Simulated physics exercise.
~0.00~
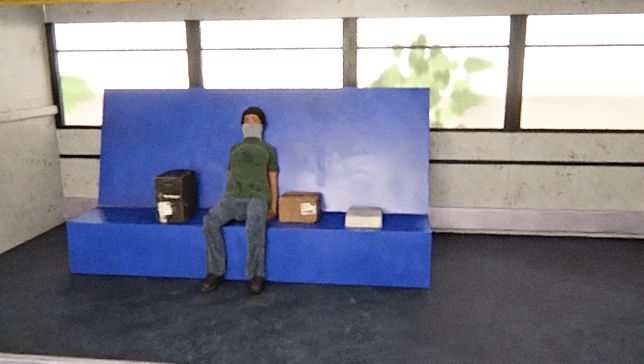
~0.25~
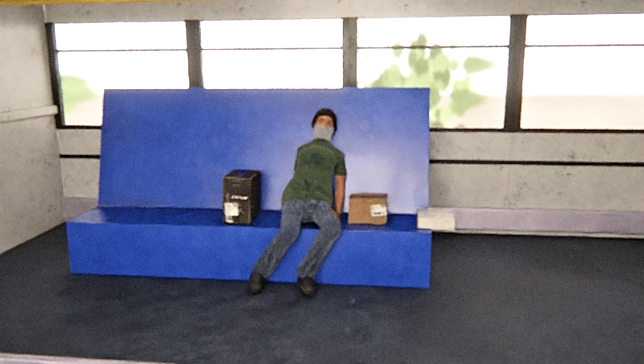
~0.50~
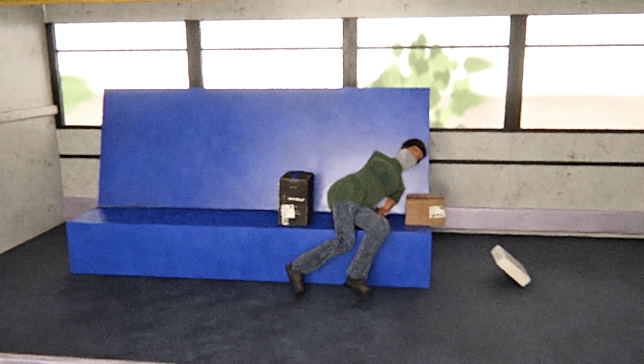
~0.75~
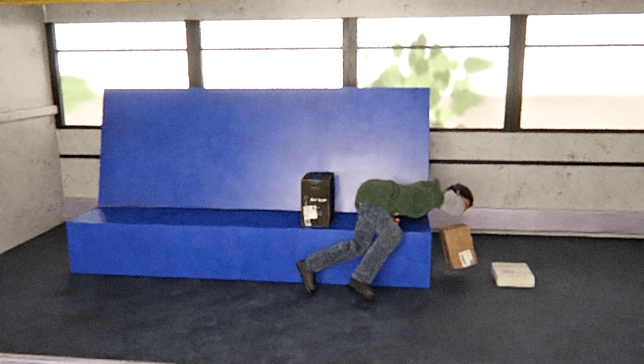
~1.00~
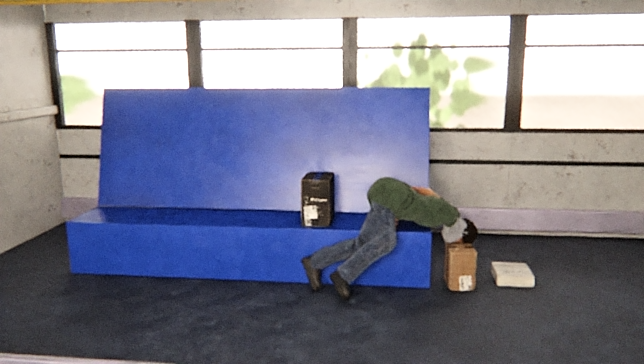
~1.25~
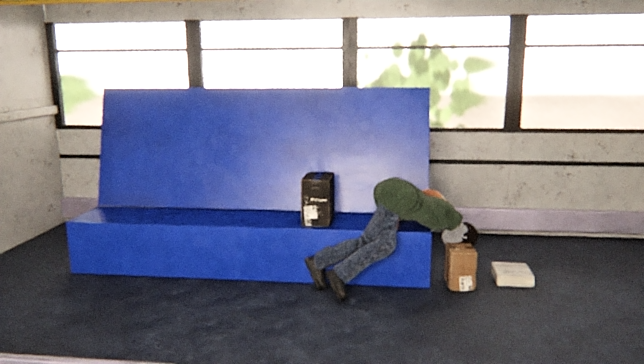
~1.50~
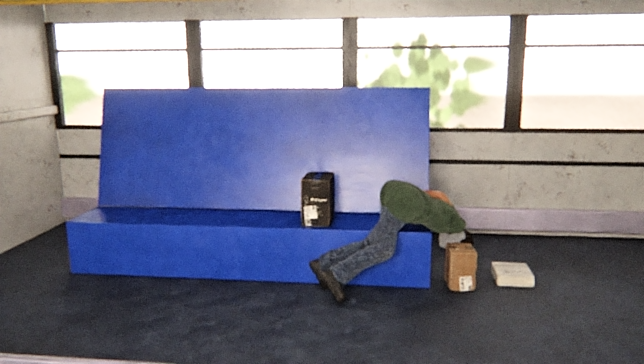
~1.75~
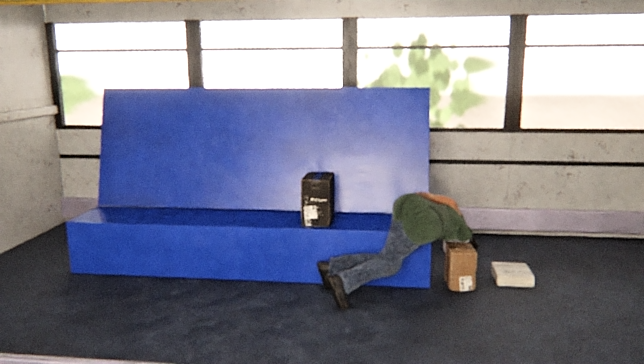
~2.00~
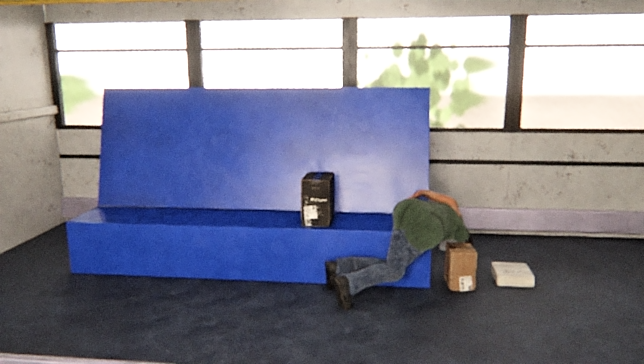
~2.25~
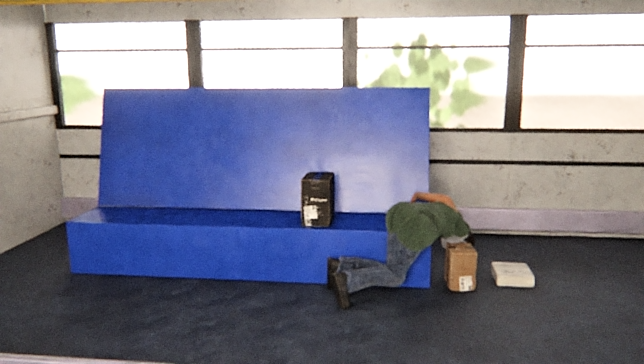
A sleeper on a blue bench slid right along with the bags around him, then toppled sideways over the end as the white folder and brown carton fell to the floor, ending slumped with his head down by the carton while the black pack stayed upright on the seat.
